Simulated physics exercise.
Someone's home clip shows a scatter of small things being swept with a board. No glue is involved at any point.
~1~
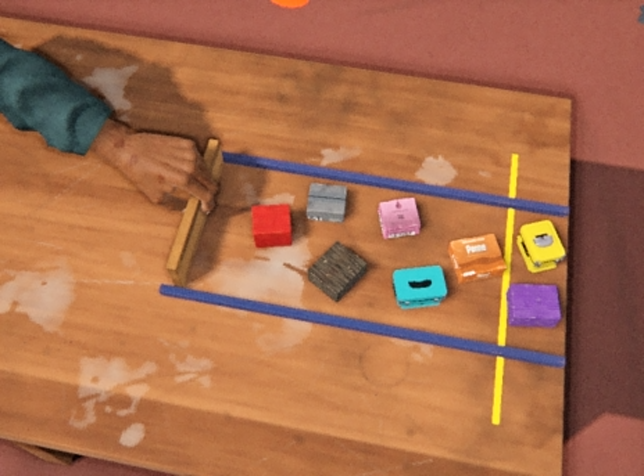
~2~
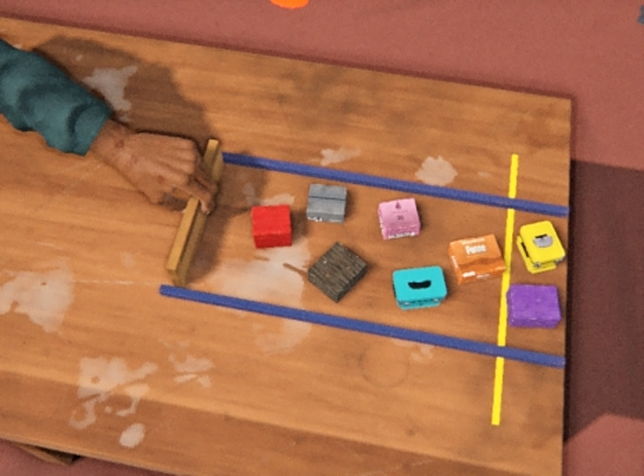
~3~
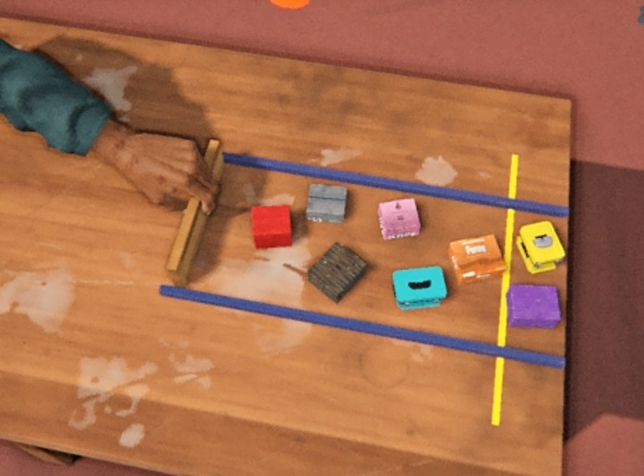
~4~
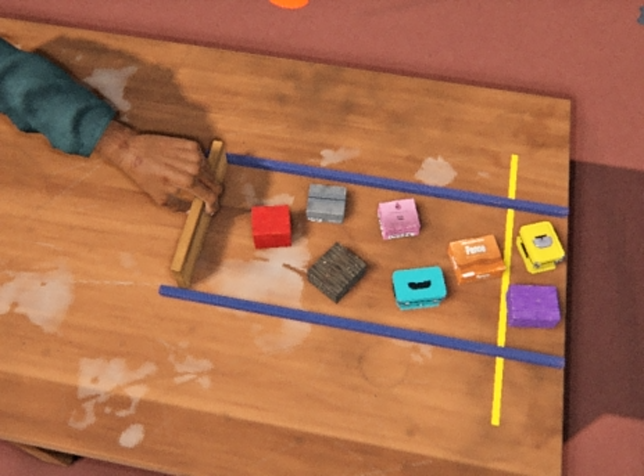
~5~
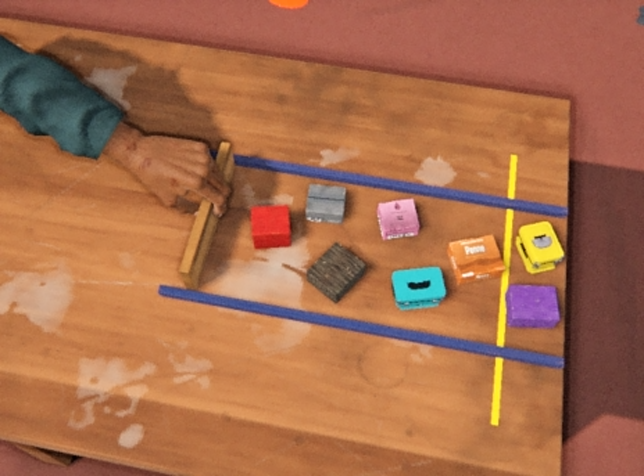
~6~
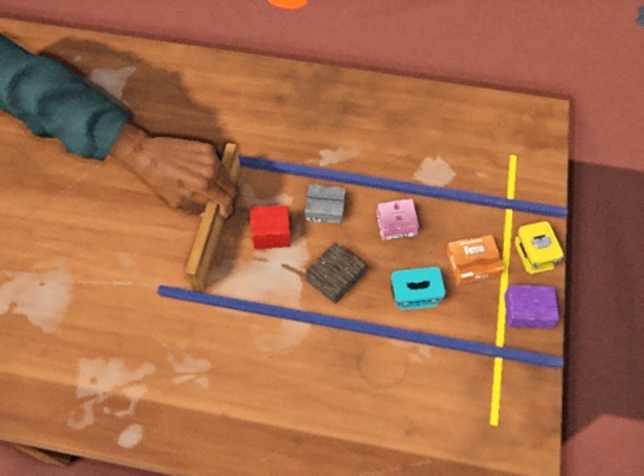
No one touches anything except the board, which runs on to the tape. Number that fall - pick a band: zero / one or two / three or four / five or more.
Band: Three or four.
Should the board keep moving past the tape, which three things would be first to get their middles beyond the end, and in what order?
Sequence: Purple block; yellow case; turquoise case.
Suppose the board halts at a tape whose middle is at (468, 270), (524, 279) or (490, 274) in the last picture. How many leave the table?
Taken one after another, the numbers are 1, 5 and 2.
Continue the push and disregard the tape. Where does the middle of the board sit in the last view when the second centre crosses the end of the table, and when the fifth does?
The middle sits near (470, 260) at the first moment and near (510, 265) at the second.
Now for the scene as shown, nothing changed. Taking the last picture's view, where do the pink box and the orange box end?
Final centres, in order: Near (566, 235), near (569, 282).
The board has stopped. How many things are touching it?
Contact count: 3.
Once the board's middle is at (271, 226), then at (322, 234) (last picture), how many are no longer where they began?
At the first place 1, at the second 3.
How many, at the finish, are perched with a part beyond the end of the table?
2 in all.
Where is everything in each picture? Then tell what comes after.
The first picture shows yellow case (539, 247); purple block (532, 306); orange box (477, 259); board (197, 212); tape (506, 275).
The second picture shows purple block (532, 306); turquoise case (418, 288).
The third picture shows orange box (476, 259); board (198, 212).
The fourth picture shows yellow case (539, 248); grey box (327, 204).
The fifth picture shows purple block (531, 306); red block (271, 227).
The sixth picture shows yellow case (537, 248); purple block (531, 307); orange box (475, 260); board (215, 216); tape (505, 276).
A little later, none off yet; yellow case at rest near (537, 248); purple block at rest near (531, 307); orange box at rest near (475, 260).
Next, none off yet; yellow case at rest near (537, 248); purple block at rest near (531, 307); orange box at rest near (480, 260).
Later still, none off yet; yellow case shifted about its own width near (563, 251); purple block shifted about its own width near (579, 317); orange box shifted about its own width near (530, 272).
When it is over, the number that fall off is three or four; down, turquoise case, purple block and yellow case.
